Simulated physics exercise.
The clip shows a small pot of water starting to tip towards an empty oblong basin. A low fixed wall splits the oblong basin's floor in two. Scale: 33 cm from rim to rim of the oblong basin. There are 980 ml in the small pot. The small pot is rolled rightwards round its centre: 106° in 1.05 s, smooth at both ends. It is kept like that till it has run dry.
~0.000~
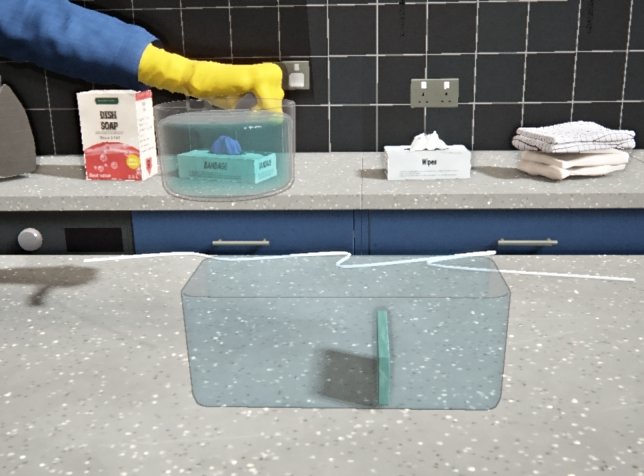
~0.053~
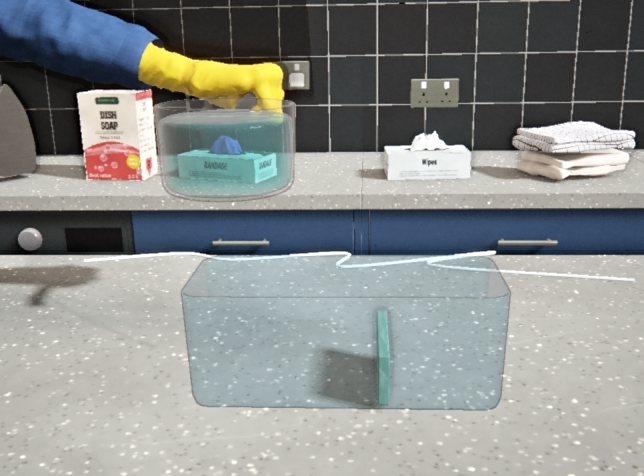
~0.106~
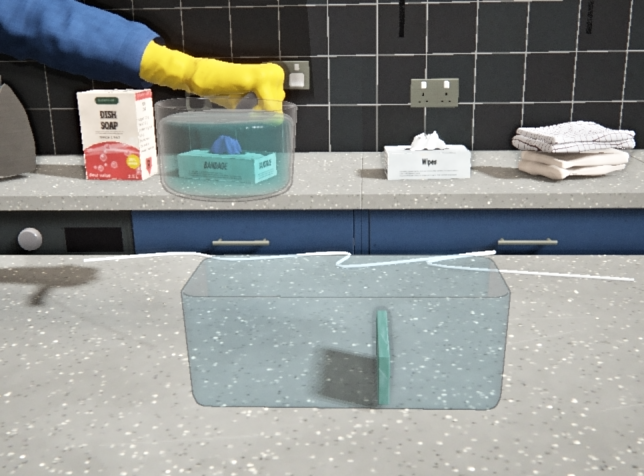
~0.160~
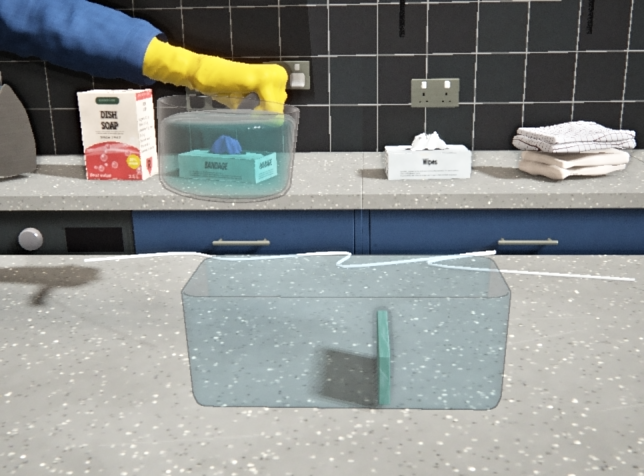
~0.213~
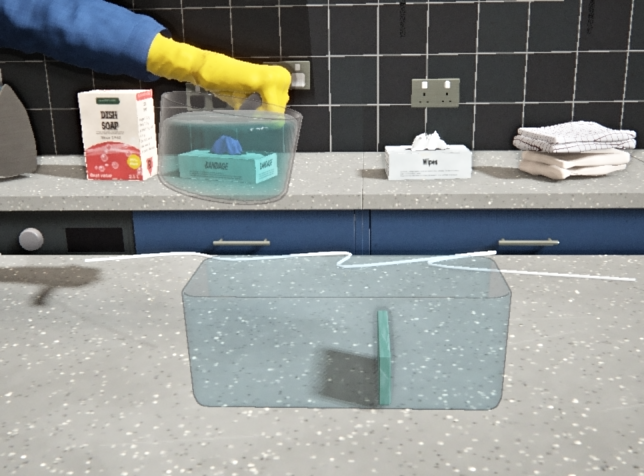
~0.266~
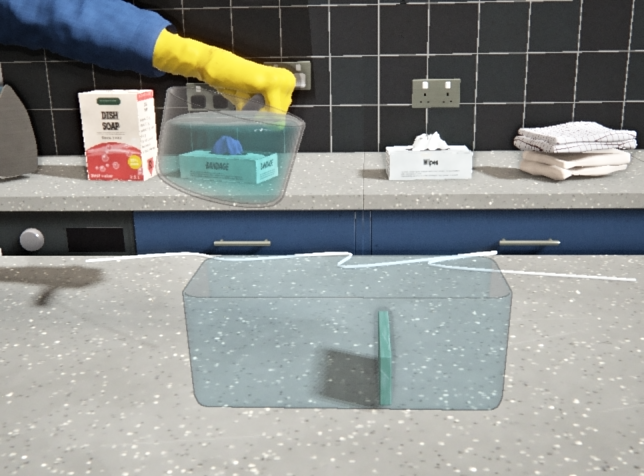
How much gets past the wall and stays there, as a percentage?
Roughly 31 per cent is past the wall.
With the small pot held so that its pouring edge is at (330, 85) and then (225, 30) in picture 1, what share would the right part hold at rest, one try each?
First 70, then 5 per cent.
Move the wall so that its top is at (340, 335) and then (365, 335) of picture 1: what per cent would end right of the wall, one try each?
In turn about 75 and 55 per cent.
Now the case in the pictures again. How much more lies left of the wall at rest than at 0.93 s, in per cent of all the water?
About 18 per cent.
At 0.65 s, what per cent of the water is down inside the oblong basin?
Some 14 per cent.
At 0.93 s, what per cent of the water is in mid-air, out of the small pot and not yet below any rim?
Near 10 in a hundred.
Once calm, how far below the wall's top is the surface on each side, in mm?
Left about 28 mm, right about 34 mm.
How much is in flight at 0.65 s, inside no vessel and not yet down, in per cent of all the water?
About 30 per cent.
By 0.65 s the tilt is 73° and 56 per cent is still to pour, 9 is left of the wall and 6 right of it.
By 0.93 s the tilt is 103° and 11 per cent is still to pour, 49 is left of the wall and 31 right of it.
By 1.23 s the tilt is 106° and 1 per cent is still to pour, 66 is left of the wall and 31 right of it.
By 1.55 s the tilt is 106° and 0 per cent is still to pour, 68 is left of the wall and 31 right of it.
At rest 68 per cent lies left of the wall, 31 right of it and 1 outside.
